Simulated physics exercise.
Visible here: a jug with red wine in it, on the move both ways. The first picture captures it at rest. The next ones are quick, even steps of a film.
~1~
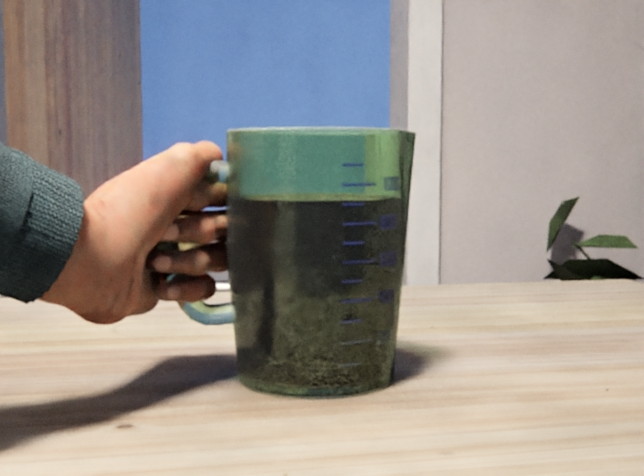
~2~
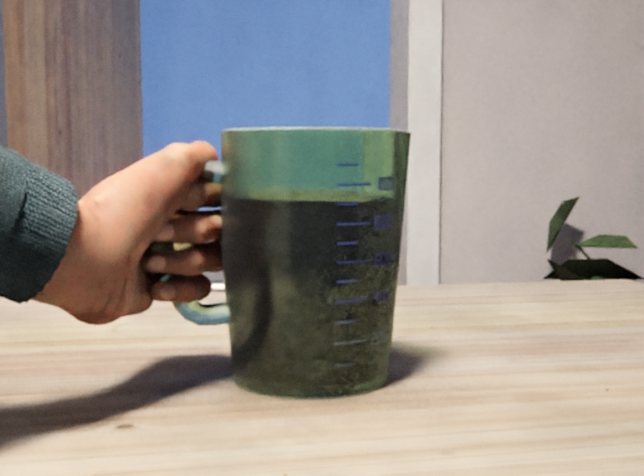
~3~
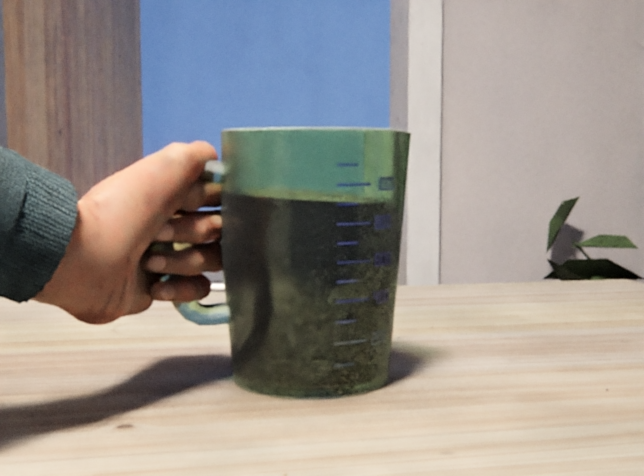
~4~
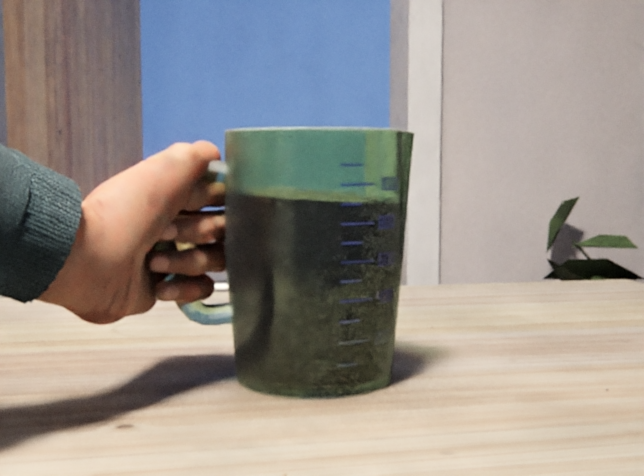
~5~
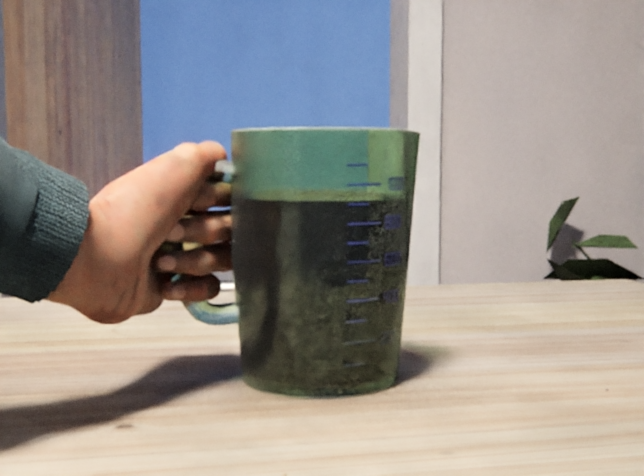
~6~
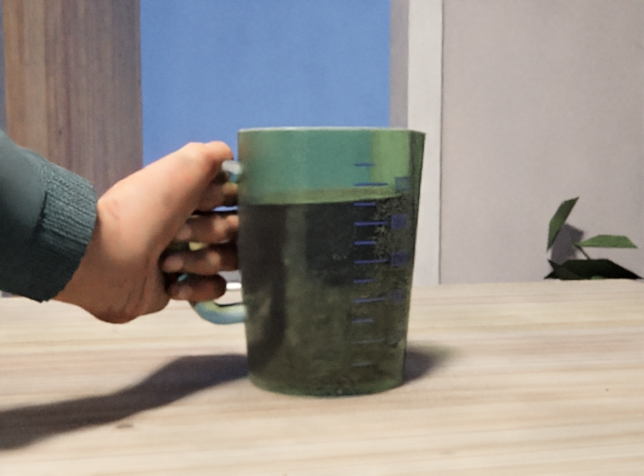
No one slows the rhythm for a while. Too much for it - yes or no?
No.
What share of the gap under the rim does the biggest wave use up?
About 20 %.
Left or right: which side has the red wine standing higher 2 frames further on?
To the right-hand edge, I'd say.
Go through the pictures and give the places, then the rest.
The first picture shows jug (316, 250) about three quarters full; at rest.
The second picture shows jug about three quarters full, surface at (311, 198); surface about level.
The third picture shows jug (311, 250) about three quarters full; surface a little higher on the left.
The fourth picture shows jug about three quarters full, surface at (314, 198); surface a little higher on the left.
The fifth picture shows jug (320, 250) about three quarters full; surface about level.
The sixth picture shows jug about three quarters full, surface at (326, 198); surface a little higher on the right.
Soon after, the highest wave so far stays far below the rim.
In the end, the highest wave so far stays far below the rim; nothing has left it.
